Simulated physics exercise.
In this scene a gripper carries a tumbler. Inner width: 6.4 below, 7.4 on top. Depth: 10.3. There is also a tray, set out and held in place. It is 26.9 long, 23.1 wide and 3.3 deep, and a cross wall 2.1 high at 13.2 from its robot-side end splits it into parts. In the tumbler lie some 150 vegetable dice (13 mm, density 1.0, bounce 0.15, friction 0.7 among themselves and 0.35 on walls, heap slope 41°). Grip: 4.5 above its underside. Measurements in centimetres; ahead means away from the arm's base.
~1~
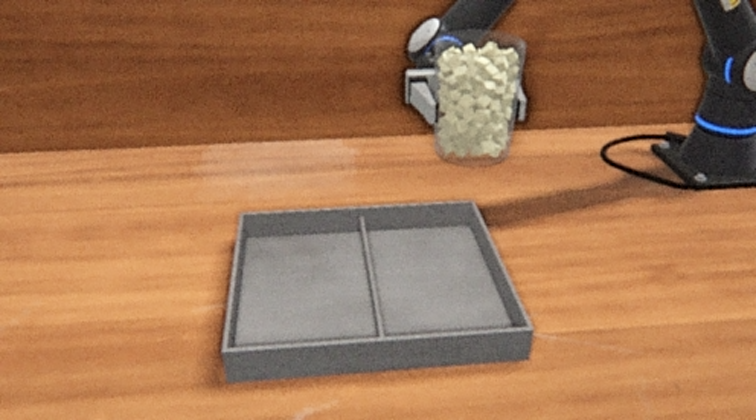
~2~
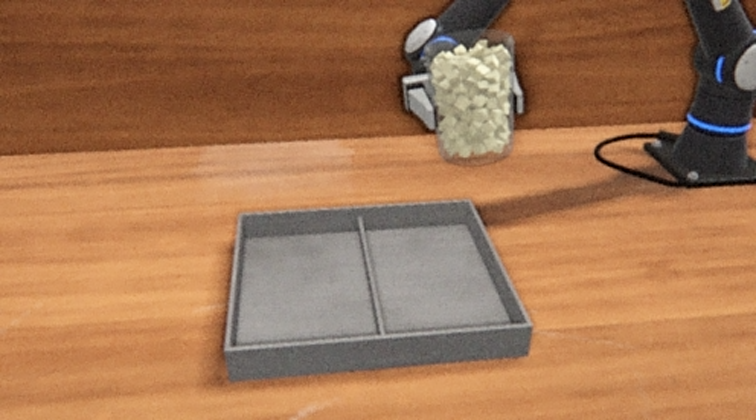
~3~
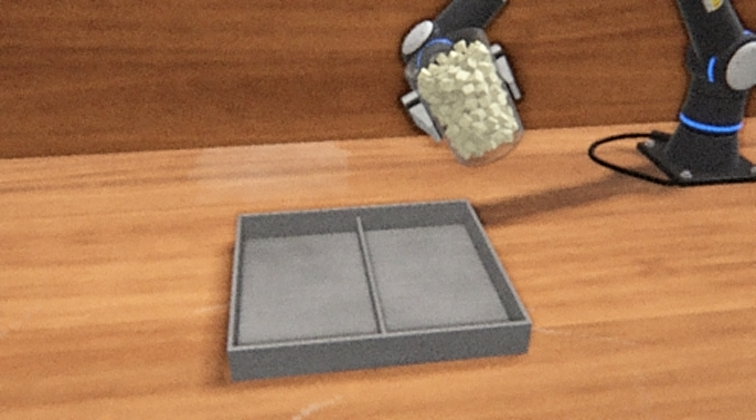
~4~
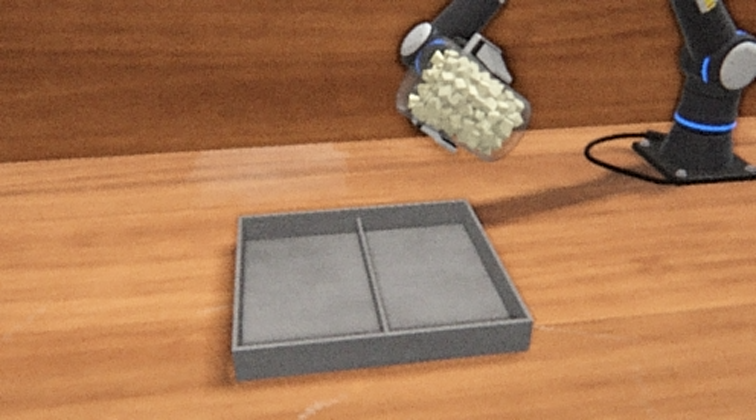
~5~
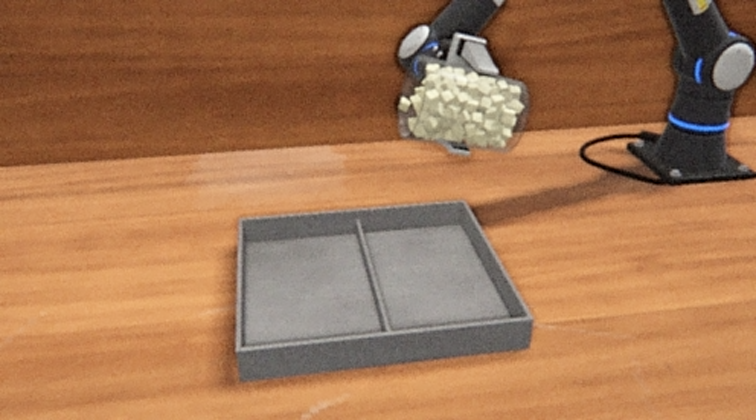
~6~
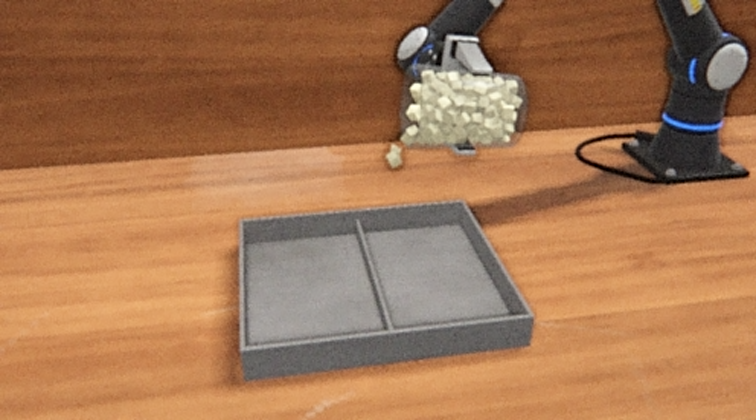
Above a divided grey tray on a wooden table, a robotic gripper tilting a clear tumbler of pale cubes leftward, a few coming loose.
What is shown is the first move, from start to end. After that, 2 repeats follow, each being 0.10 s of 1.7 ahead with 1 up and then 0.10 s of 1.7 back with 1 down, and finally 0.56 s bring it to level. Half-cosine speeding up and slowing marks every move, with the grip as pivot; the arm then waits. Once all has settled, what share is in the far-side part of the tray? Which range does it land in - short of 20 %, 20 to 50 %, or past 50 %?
It lands in the 20 to 50 % range.
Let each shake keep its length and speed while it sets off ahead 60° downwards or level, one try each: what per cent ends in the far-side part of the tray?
Try one gives about 5 in a hundred, try two about 25 in a hundred.
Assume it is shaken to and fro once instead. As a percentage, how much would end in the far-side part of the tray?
That would give close to 25 percent.
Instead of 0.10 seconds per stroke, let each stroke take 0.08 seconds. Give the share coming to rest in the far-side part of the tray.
Estimate: Close to 50 percent.
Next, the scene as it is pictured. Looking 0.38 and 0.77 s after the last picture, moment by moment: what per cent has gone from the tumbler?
At the first time about 30 per cent, at the second about 40 per cent.
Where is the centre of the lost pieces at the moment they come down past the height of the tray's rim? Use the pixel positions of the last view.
Close to pixel (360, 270).
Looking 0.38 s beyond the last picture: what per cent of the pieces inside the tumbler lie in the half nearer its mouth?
Some 65 per cent.
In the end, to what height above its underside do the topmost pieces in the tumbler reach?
I'd say close to 8.5 cm.
Then, 0.38 s later, tilted 83° forward, highest piece 22 above the table; 105 in the tumbler, 28 in the far-side part, 3 in the robot-side part, 16 in flight or on a rim.
Then, 0.77 s later, tilted 22° forward, highest piece 25 above the table; 91 in the tumbler, 49 in the far-side part, 10 in the robot-side part, 2 in flight or on a rim.
Then, 1.16 s later, level, highest piece 24 above the table; 91 in the tumbler, 50 in the far-side part, 11 in the robot-side part.
Then, 2.21 s later, level, highest piece 24 above the table; 91 in the tumbler, 50 in the far-side part, 11 in the robot-side part.
At rest, 91 in the tumbler, 50 in the far-side part, 11 in the robot-side part. That is 33 % in the far-side part of the tray.
